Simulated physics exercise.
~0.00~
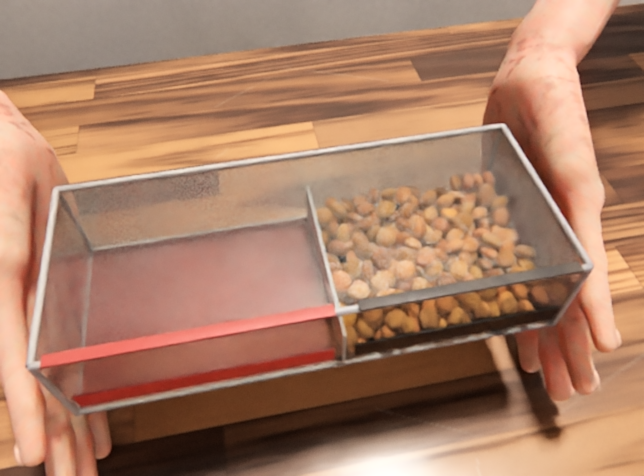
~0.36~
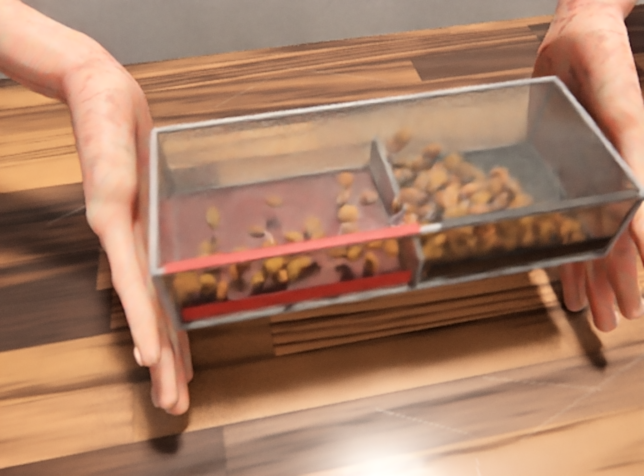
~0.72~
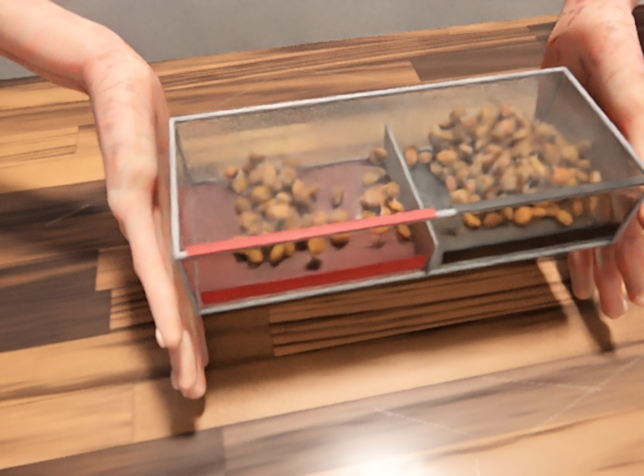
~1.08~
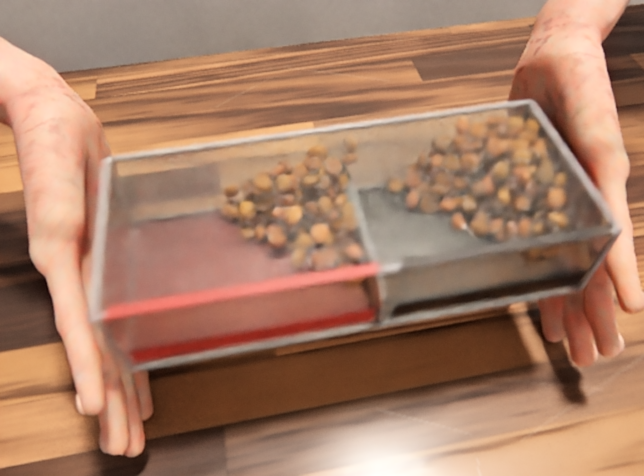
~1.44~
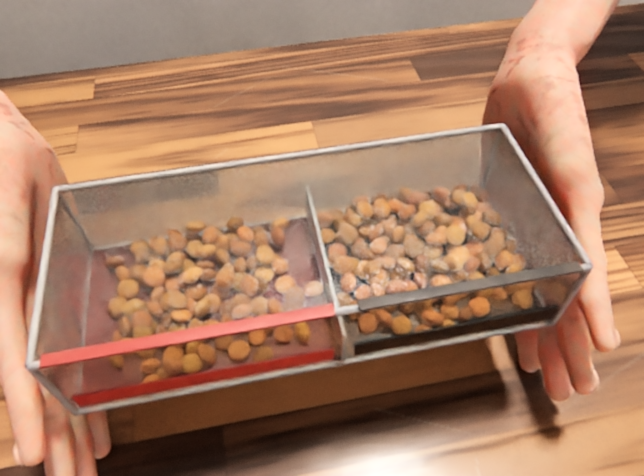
Brown pellets of cat kibble lie heaped in the right half of a clear, lidded box, which two hands hold by its ends over a striped wooden table, seen from slightly above. A low wall divides the box into a red-floored left side, empty at first, and a black-floored right side. The box shifts right and up, and some pellets scatter onto the red side. More gather there as the hands carry the box back left and down. Finally, pellets lie spread across both sides, with somewhat more on the black.
